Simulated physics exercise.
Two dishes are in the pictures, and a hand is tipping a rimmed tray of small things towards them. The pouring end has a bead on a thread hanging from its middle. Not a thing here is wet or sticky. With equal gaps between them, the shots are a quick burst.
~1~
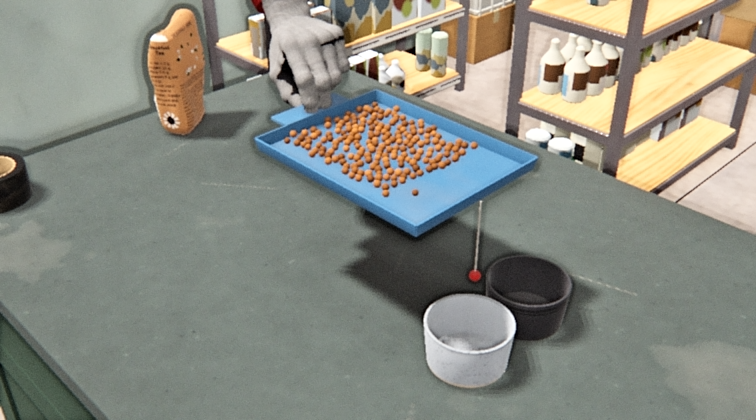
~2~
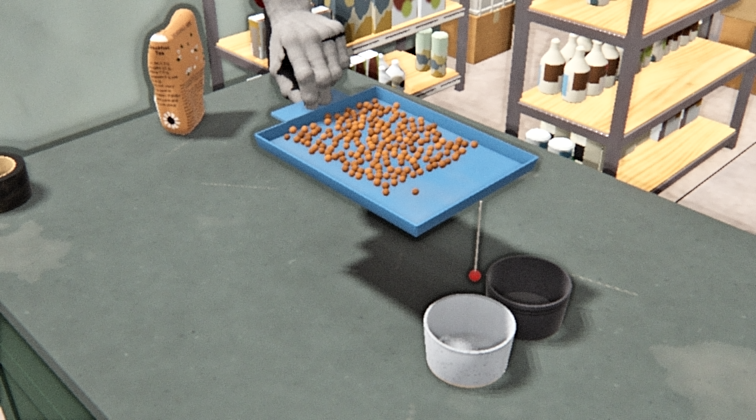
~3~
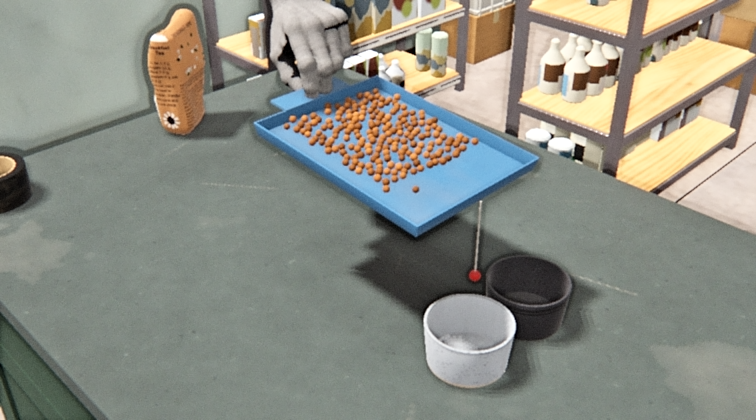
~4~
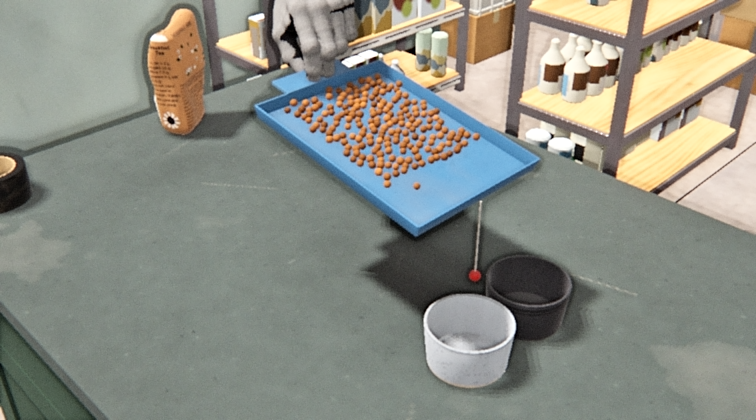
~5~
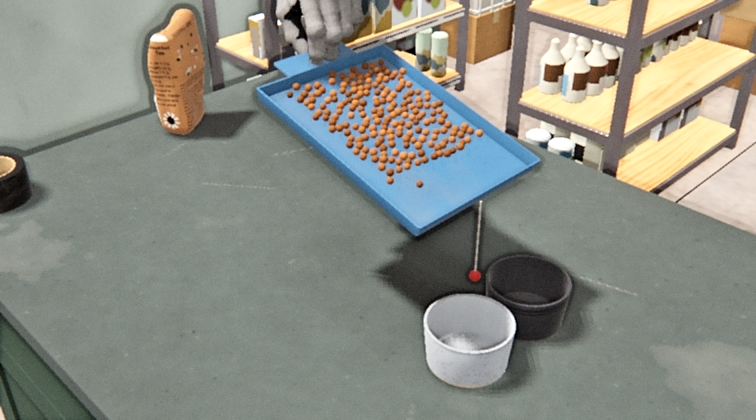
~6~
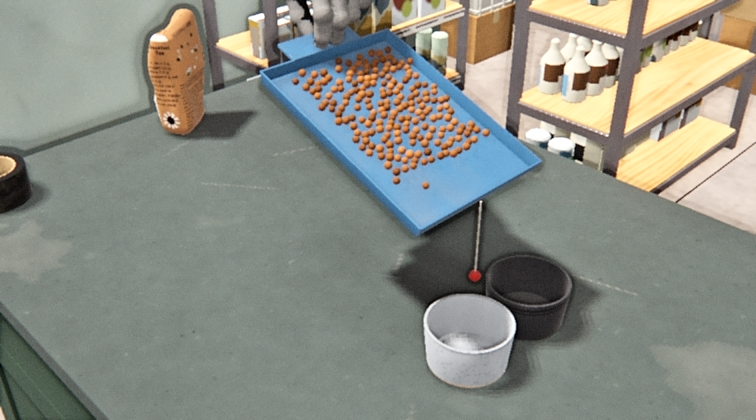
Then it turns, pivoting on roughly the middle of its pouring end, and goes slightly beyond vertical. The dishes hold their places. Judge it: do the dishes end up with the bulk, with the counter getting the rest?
Yes, the dishes get the bulk.
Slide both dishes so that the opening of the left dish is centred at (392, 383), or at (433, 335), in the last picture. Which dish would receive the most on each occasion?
One: The right-side dish. Two: The right-side dish.
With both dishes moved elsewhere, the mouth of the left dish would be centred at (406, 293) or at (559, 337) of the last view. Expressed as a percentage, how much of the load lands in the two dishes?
Trial 1: 0 percent; trial 2: 10 percent.
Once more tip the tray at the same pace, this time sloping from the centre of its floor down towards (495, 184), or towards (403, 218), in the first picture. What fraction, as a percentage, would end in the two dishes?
I'd put it at some 70 % and then some 20 %.
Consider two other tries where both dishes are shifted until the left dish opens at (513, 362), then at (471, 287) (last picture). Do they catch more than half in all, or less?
Result - try one, below the halfway mark; try two, below the halfway mark.
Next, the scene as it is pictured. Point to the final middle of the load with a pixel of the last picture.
Resting centre, last picture - approx. (514, 329).
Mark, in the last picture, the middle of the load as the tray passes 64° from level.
Roughly at (489, 188).
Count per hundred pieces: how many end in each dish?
The left dish ends up with around 30 percent of the load, the right dish with around 40 percent.
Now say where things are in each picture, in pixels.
In the first frame, corners of the pouring end at (416, 223) and (534, 157), level; middle of the load at (375, 144), cereal balls; left dish at (503, 360); right dish at (561, 314); bead on its thread at (475, 276).
In the second frame, corners of the pouring end at (416, 223) and (534, 157), level; middle of the load at (375, 142).
In the third frame, corners of the pouring end at (417, 223) and (534, 158), tipped barely, level across its low end; middle of the load at (376, 135).
In the fourth frame, corners of the pouring end at (418, 224) and (535, 158), tipped a little, level across its low end; middle of the load at (377, 124).
In the fifth frame, corners of the pouring end at (419, 225) and (536, 159), tipped clearly, level across its low end; middle of the load at (381, 114).
In the sixth frame, corners of the pouring end at (420, 226) and (537, 160), tipped clearly, level across its low end; middle of the load at (387, 108), most on the move; left dish at (503, 360); right dish at (561, 314).
Soon, tray tipped steeply; about two thirds on the tray; a stray few in the left dish; a stray few in the right dish; a stray few outside both; about a quarter in the air.
A while on, tray tipped past a quarter turn; about a third on the tray; a small part in the left dish; a small part in the right dish; about a quarter outside both; about a quarter in the air.
Towards the end, tray tipped past a quarter turn; about a third in the left dish; about half in the right dish; about a quarter outside both.
Finally, tray tipped past a quarter turn; about a third in the left dish; about half in the right dish; about a quarter outside both.
